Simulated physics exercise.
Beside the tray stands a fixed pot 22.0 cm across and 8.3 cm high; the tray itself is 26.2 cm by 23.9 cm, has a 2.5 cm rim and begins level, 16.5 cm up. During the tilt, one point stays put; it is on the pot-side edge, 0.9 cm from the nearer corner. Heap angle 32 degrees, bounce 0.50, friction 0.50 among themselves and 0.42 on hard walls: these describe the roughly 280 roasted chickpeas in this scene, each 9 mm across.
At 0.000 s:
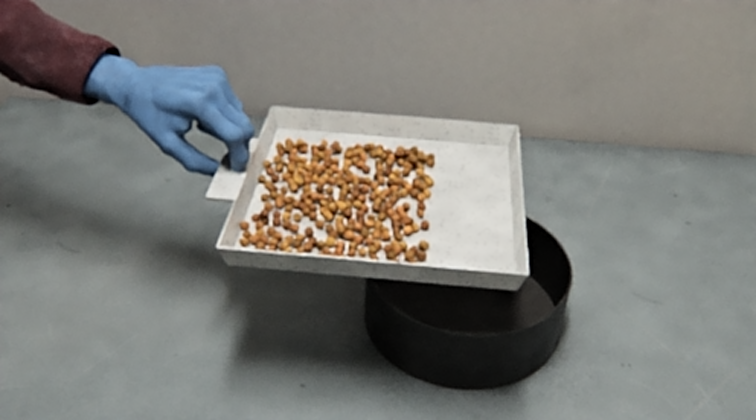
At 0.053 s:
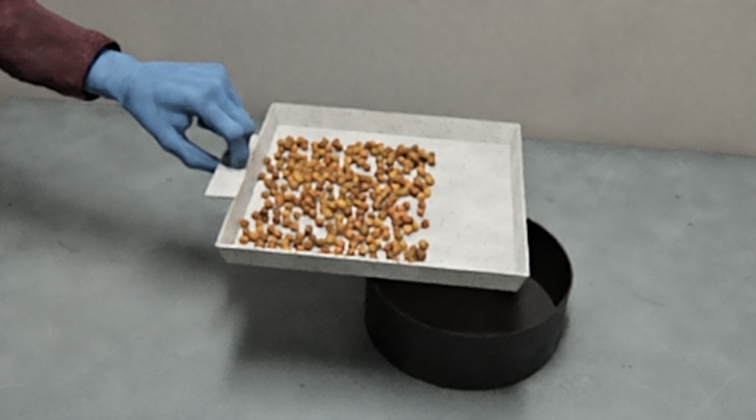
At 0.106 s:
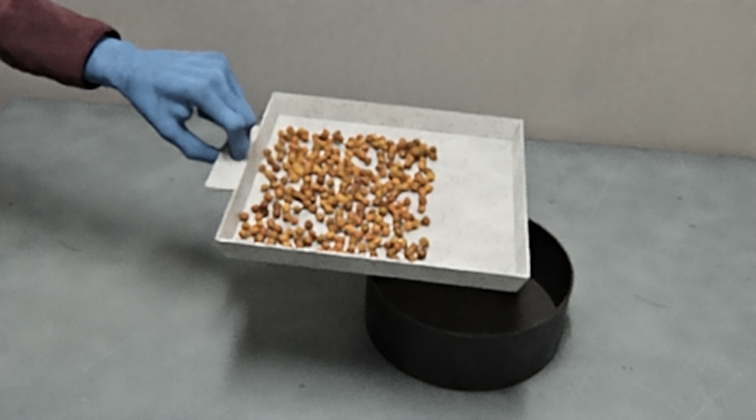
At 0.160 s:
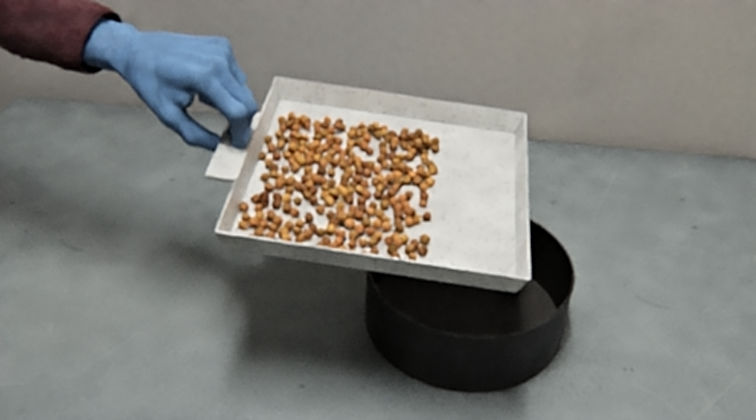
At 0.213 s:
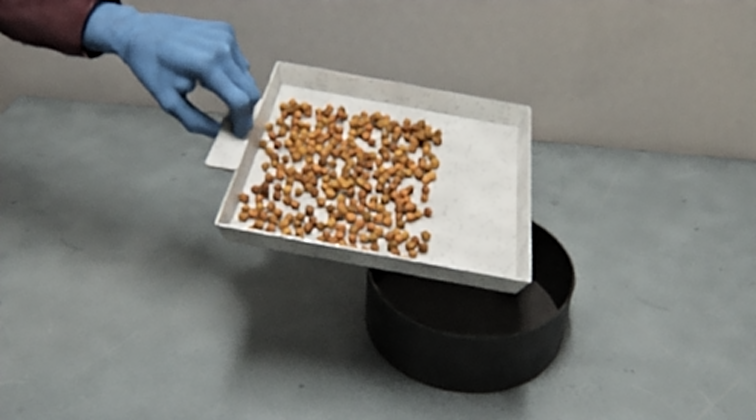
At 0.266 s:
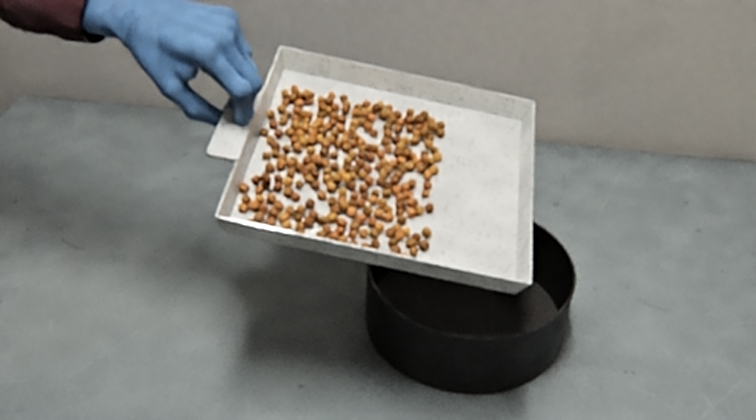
On a grey tabletop, a blue-gloved hand tilting a white tray of small brown pieces slightly above a round black pot.
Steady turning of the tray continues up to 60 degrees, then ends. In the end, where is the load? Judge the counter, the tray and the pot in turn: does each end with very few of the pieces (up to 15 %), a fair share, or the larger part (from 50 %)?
Counter: Very few. Tray: The larger part. Pot: Very few.
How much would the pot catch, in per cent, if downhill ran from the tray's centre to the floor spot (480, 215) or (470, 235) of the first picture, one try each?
Roughly 0 % for the first direction, roughly 0 % for the second.
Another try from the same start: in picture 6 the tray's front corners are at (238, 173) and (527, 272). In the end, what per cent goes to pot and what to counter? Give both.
Split: Pot = 5, counter = 10.
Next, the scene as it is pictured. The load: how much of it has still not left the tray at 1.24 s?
About 100 per cent.
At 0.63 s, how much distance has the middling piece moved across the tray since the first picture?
Roughly 6 cm.
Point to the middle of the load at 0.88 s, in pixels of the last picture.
Close to pixel (463, 209).
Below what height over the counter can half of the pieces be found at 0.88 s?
Some 24 cm.
After 0.63 s, tilt 35 degrees; the tray holds 100 %, the pot 0 %.
After 0.88 s, tilt 51 degrees; the tray holds 100 %, the pot 0 %.
After 1.24 s, tilt 60 degrees; the tray holds 100 %, the pot 0 %.
At rest (1.7 s), counter 5 %, tray 100 %, pot 0 %.
